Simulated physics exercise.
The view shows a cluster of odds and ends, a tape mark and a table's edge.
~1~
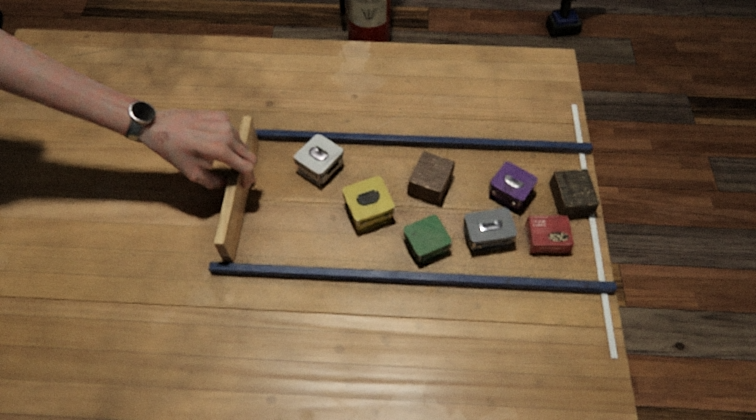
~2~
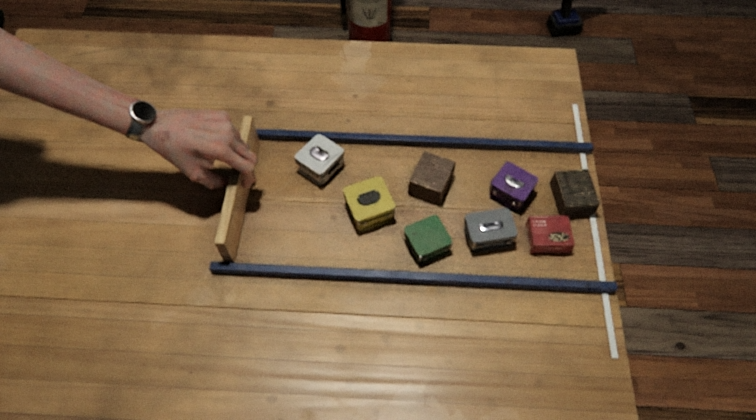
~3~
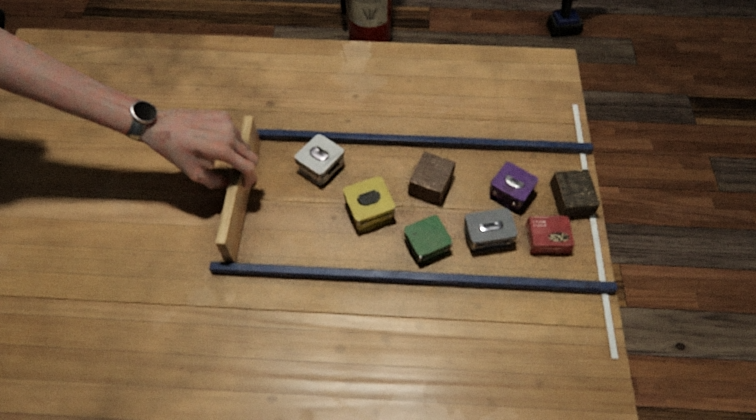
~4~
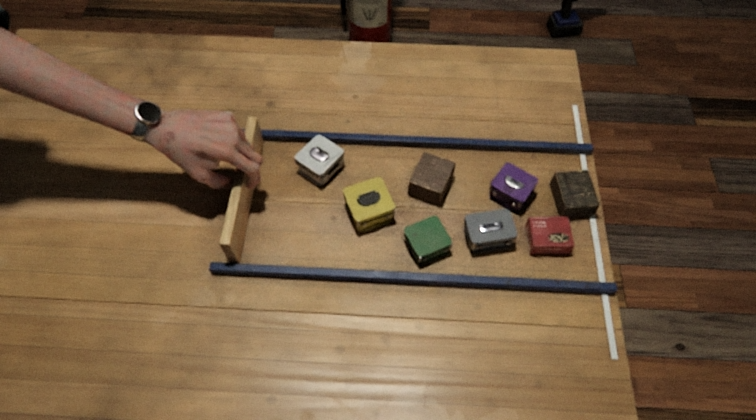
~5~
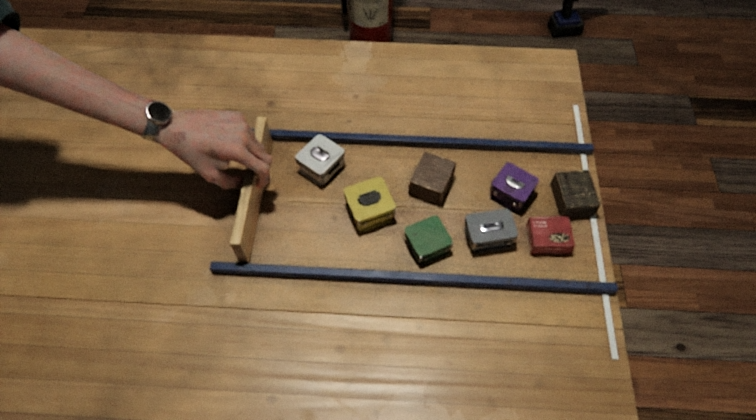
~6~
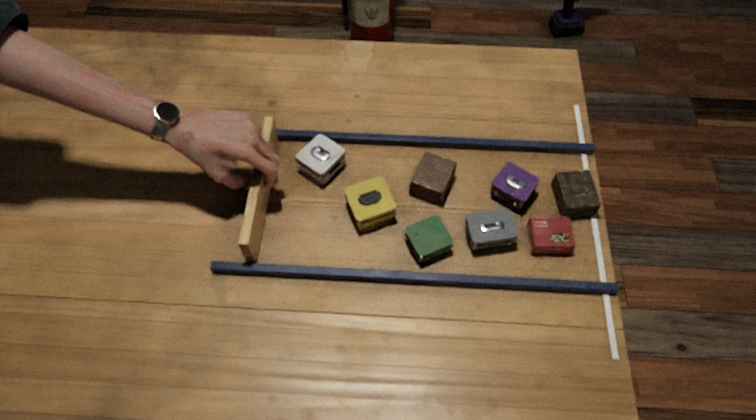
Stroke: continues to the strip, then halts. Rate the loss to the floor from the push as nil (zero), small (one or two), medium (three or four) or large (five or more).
The loss is large.
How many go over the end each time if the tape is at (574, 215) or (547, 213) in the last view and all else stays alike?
The counts: 5 and 4.
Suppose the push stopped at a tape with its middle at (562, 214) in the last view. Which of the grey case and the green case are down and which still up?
Well, the grey case winds up down and the green case is still there.
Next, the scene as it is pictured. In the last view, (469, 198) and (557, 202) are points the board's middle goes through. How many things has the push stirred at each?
8 by the first point, 8 by the second.
Early on, none off yet; black block at rest near (575, 194); red box at rest near (550, 235); purple case at rest near (514, 188).
A while later, none off yet; black block travelled a little near (602, 198); red box travelled about its own width near (595, 244); purple case travelled about its own width near (562, 205).
Finally, the number that fall off is five or more; lost, white case, yellow case, green case, brown block, grey case, purple case, red box and black block.
